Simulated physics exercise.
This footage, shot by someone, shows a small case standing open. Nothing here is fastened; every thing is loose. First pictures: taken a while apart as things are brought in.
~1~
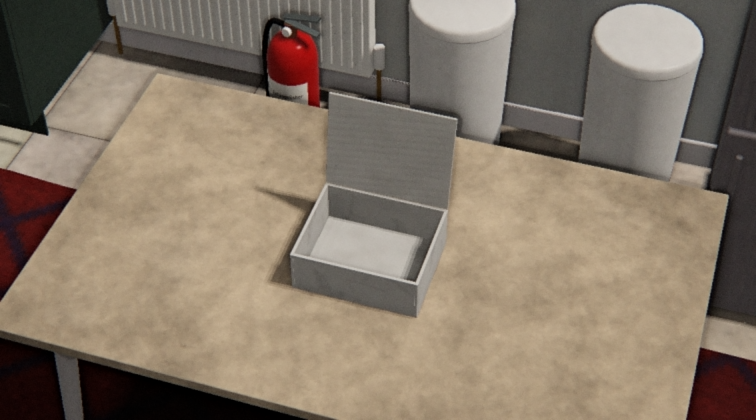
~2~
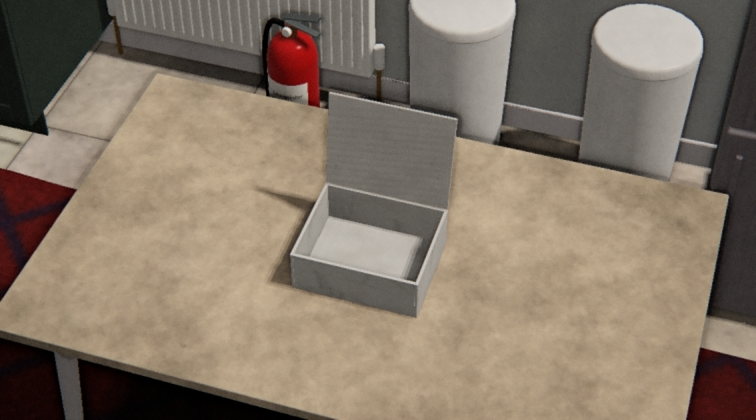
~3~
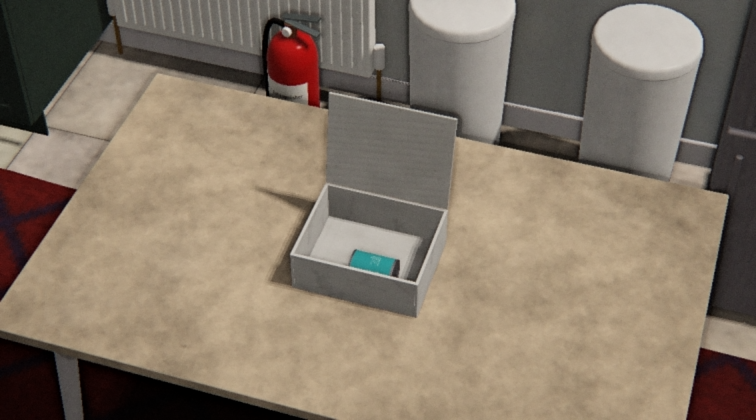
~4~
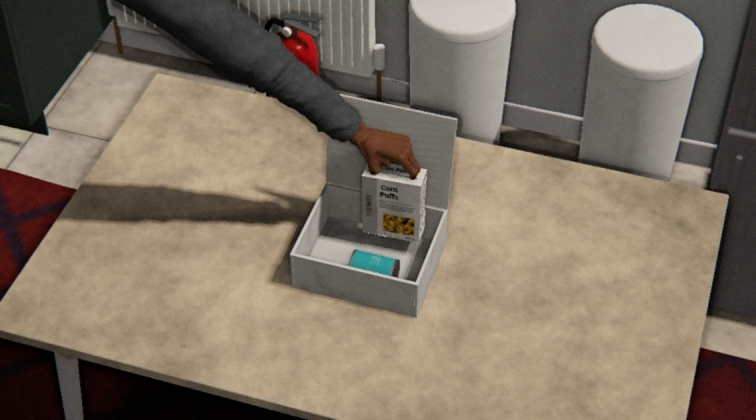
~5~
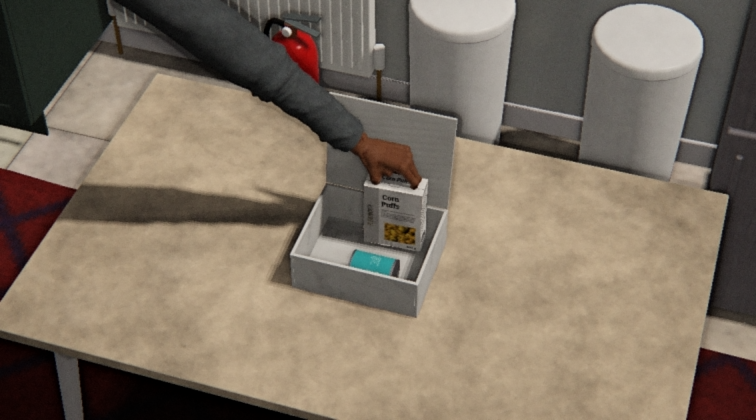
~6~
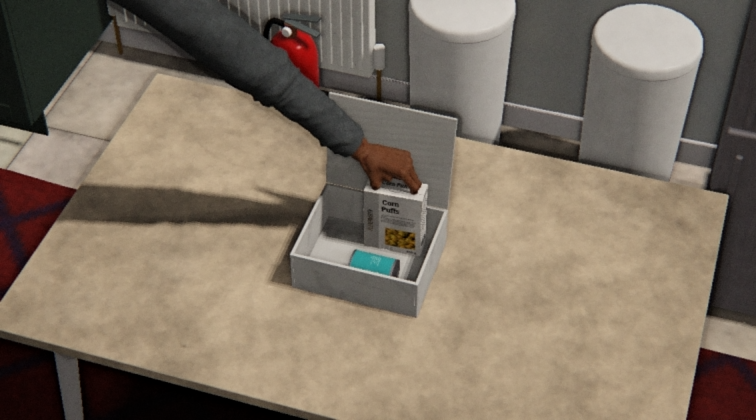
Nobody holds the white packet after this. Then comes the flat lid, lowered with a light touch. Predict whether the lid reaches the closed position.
I'd say the lid ends up open there.
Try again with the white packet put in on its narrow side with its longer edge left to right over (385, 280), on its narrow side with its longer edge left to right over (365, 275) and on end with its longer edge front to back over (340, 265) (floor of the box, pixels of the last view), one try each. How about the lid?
Case one lid shut, case two lid shut, case three lid open.
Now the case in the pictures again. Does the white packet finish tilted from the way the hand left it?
Observation: The white packet tilts over.
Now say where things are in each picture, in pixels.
The last thing is not in view yet, in the first picture.
The last thing is not in view yet, in the second picture.
The last thing is not in view yet, in the third picture.
Still above its spot; white packet (394, 201), in the fourth picture.
Still above its spot; white packet (395, 211), in the fifth picture.
In place under the hand; white packet (395, 216), in the sixth picture.
Then, 1.30 s on from there, lid 80° above the rim.
Then, 2.00 s on from there, lid 54° above the rim; white packet turned 17° from how it was put near (393, 223).
Then, 2.30 s on from there, lid 30° above the rim; white packet turned 52° from how it was put near (387, 243).
In the end, lid 18° above the rim; toppled in the box, white packet; turquoise tin unmoved. At the end, from the last picture's camera, white packet near (390, 241).
